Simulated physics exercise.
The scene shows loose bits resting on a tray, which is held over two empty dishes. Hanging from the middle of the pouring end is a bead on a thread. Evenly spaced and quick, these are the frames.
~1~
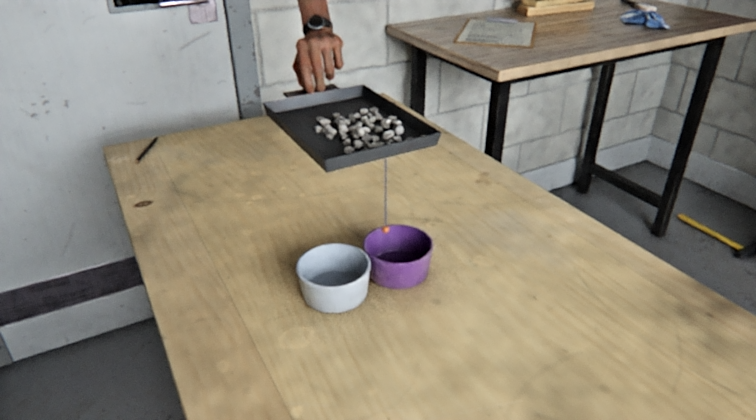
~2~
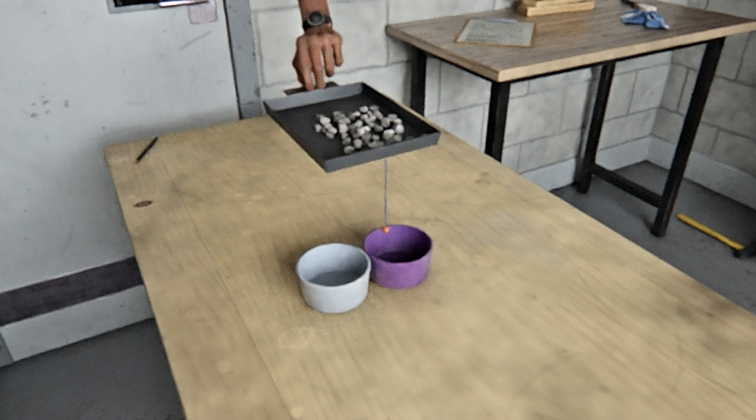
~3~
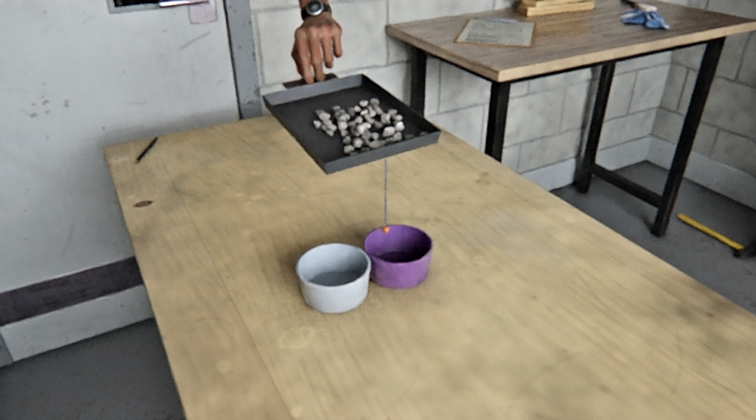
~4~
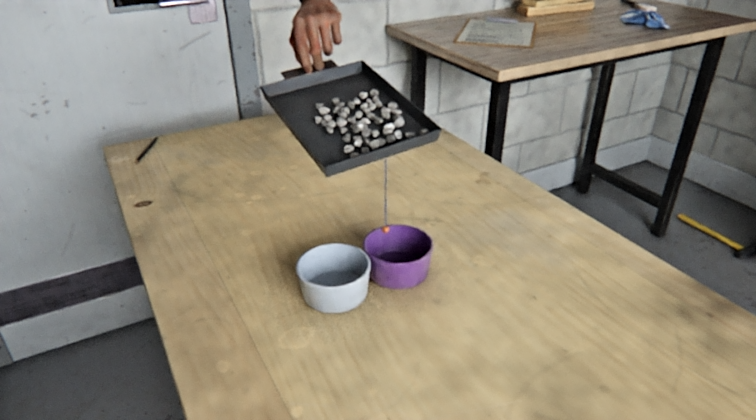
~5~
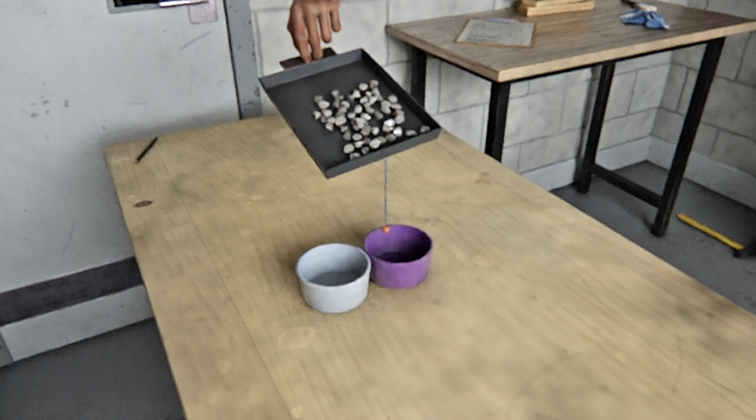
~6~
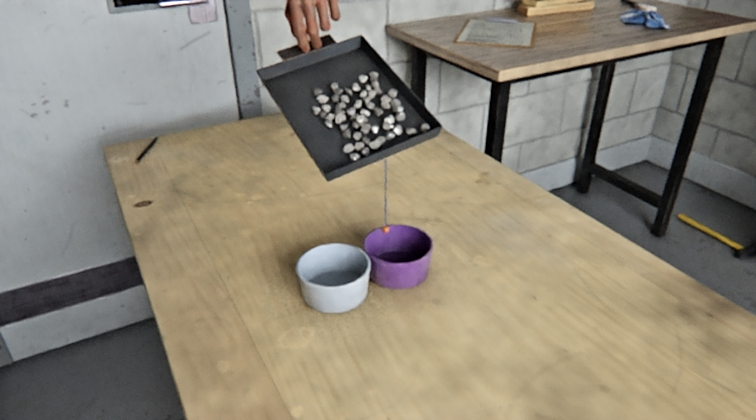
At first, a hand holds a dark tray of small grey stones nearly level above a pale grey dish and a purple dish on a wooden table. Then the hand raises the tray's far end, tilting it more steeply toward the dishes with its near edge sloping down leftward, and a few stones shift slightly.
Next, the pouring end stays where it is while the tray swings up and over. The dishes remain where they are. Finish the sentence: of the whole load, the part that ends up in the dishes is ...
... more than half.
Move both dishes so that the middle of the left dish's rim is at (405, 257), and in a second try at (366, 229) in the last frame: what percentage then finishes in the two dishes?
Close to 10 in a hundred first, close to 0 in a hundred second.
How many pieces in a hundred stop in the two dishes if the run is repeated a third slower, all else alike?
Roughly 100%.
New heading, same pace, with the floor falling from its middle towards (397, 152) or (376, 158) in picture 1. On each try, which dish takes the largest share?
Result of try 1 is the right side, of try 2 the right side.
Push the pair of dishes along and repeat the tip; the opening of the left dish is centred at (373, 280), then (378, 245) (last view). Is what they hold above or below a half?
In the first position shy of half, in the second shy of half.
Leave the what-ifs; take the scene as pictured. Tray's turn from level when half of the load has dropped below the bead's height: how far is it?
Roughly 110 degrees at that moment.
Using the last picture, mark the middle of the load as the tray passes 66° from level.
About (352, 158).
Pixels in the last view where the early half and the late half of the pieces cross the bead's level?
It goes through near (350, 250) first, then near (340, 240).
Soon, tray tipped steeply; nearly all on the tray; a small part in the air.
A while on, tray tipped past a quarter turn; about half on the tray; about a third in the left dish; a stray few in the right dish; a stray few outside both; a small part in the air.
Towards the end, tray tipped past a quarter turn; most in the left dish; a stray few in the right dish; a small part outside both.
Finally, tray tipped past a quarter turn; most in the left dish; a stray few in the right dish; a small part outside both.
